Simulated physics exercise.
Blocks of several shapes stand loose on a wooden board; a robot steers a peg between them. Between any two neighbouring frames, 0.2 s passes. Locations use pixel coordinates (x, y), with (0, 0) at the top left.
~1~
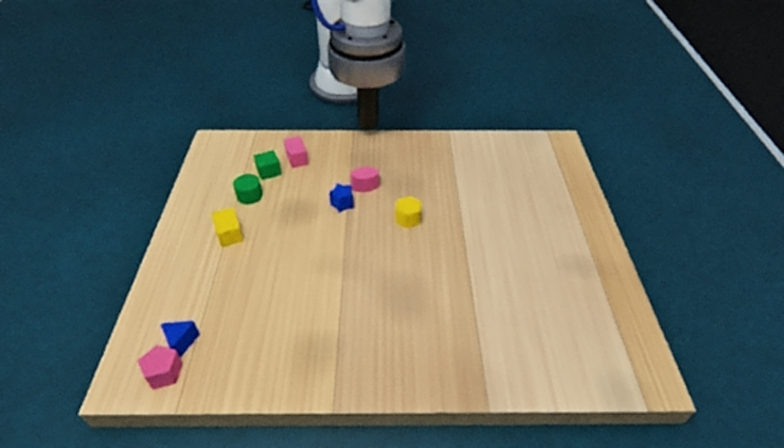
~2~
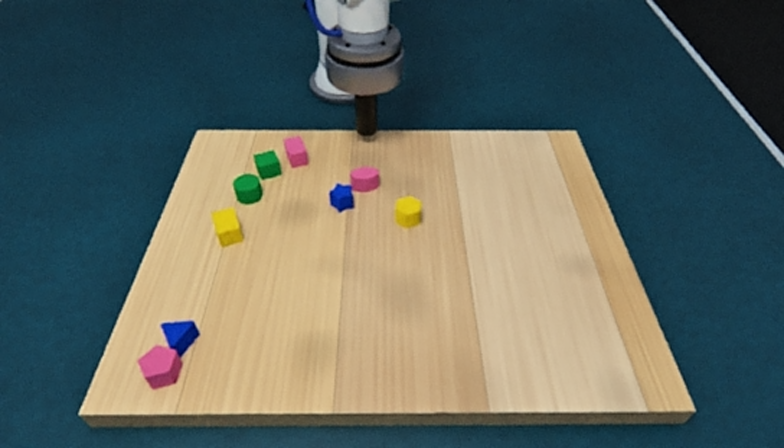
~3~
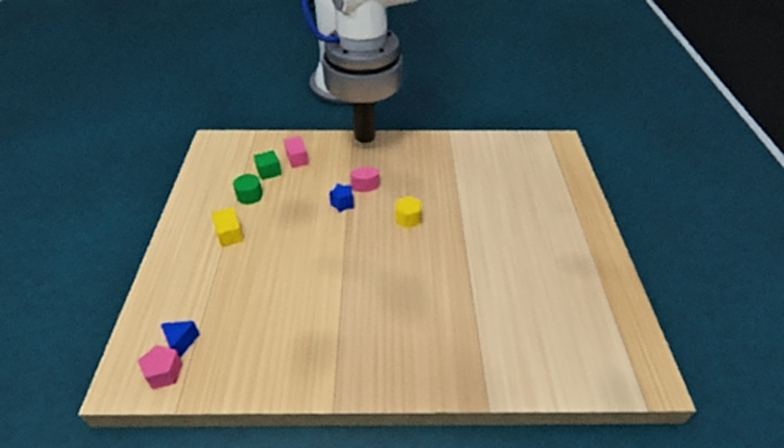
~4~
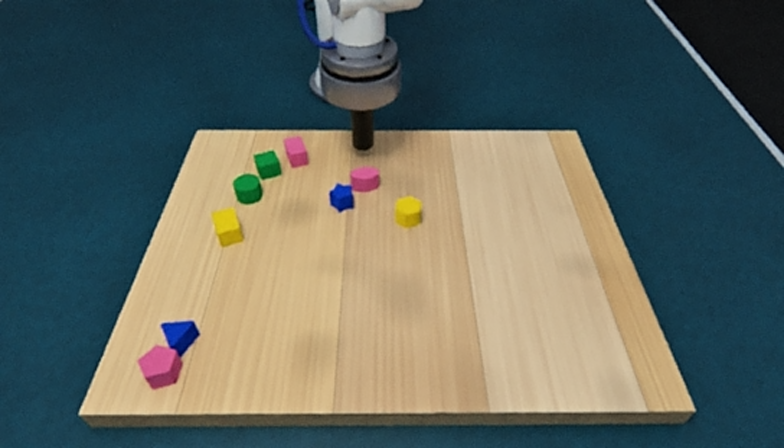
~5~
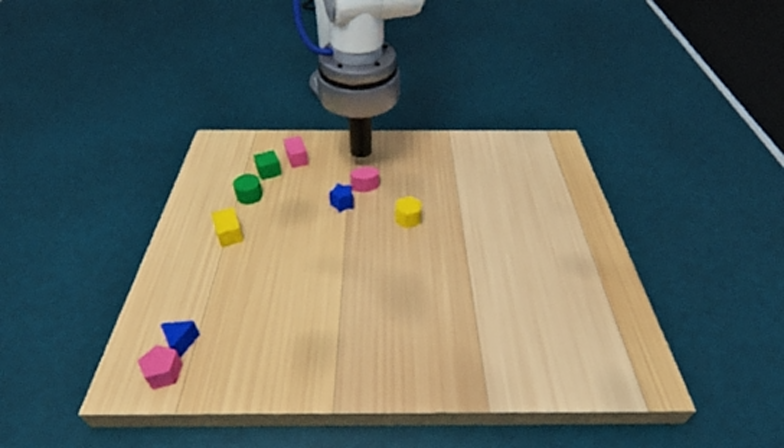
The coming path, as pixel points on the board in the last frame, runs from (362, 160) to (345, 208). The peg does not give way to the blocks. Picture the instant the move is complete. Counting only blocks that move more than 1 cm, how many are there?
Count: 2.
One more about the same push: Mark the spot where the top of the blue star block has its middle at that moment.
The centre of its top face lies at (334, 208).
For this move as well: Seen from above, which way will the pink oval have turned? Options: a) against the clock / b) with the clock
a - against the clock.
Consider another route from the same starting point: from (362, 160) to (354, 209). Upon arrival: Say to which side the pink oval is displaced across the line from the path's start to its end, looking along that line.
It's going to go left.
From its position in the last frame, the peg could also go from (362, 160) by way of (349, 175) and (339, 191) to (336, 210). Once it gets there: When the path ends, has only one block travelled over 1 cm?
Final answer: Yes.
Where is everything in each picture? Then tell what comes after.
Peg's lower end at (368, 123); blue star block at (342, 191); pink oval at (365, 173), in the first frame.
Peg at (367, 130); blocks still, in the second frame.
Peg at (365, 137); blocks still, in the third frame.
Peg at (363, 144); blocks still, in the fourth frame.
Peg at (361, 151); blue star block at (342, 191); pink oval at (365, 173), in the fifth frame.
On the path given first. One third of the way, peg at (356, 166); nothing pushed yet.
Two thirds of the way, peg at (350, 183); pink oval at (369, 185), turned 75° anticlockwise.
At the end, peg at (344, 199); blue star block at (334, 208), turned 10° clockwise; pink oval at (369, 186), turned 85° anticlockwise.
